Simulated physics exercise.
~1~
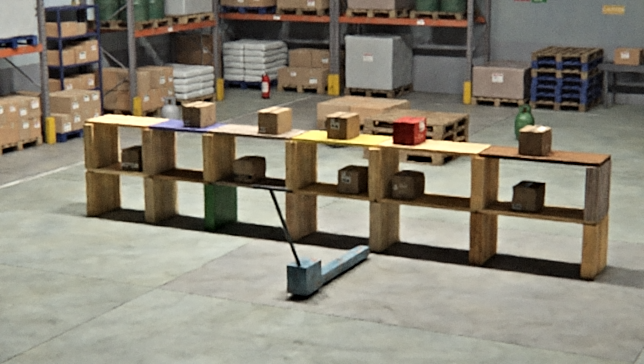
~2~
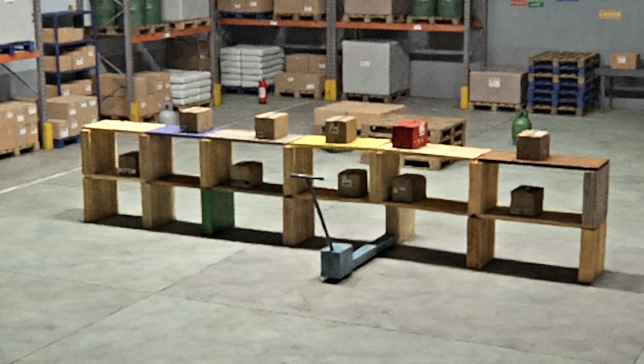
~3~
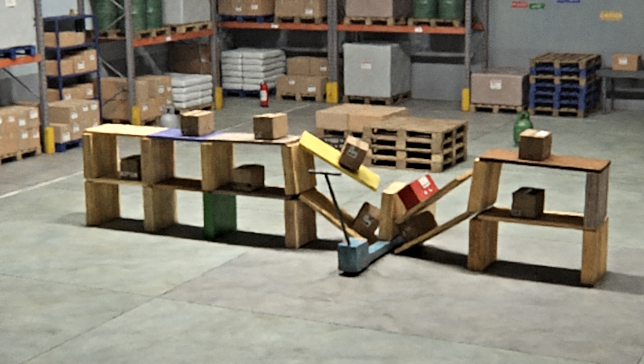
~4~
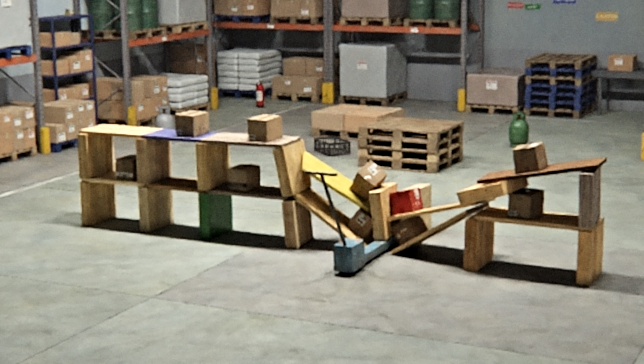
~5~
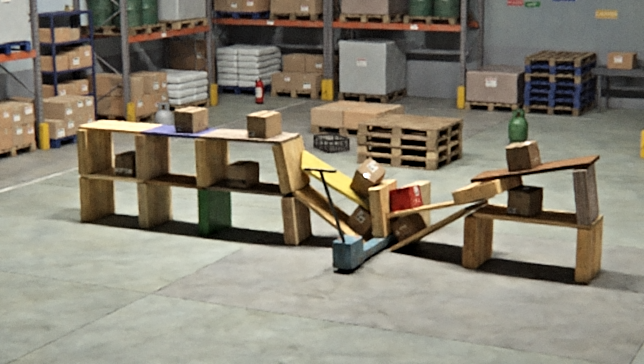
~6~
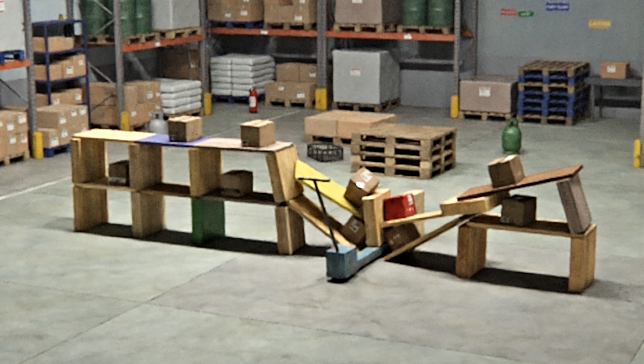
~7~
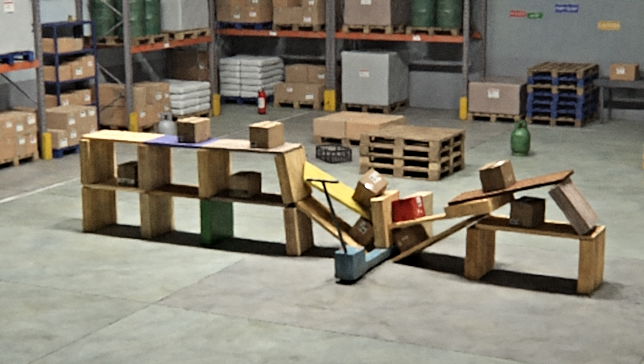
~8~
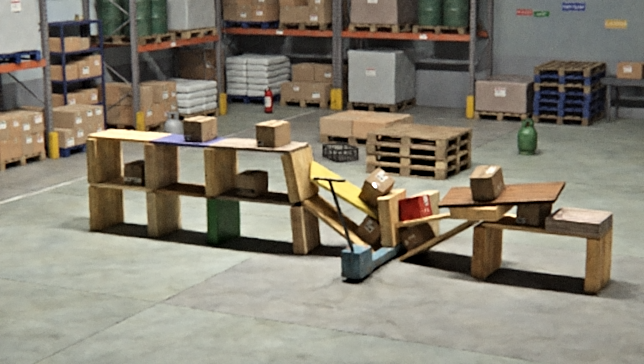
In the video, a blue floor jack slides into a long two-tier row of boards on upright timber slabs, and the middle collapses, tilting the yellow board and dropping the red carton; the right end then sags and its end upright tips over, while the left side stays standing.
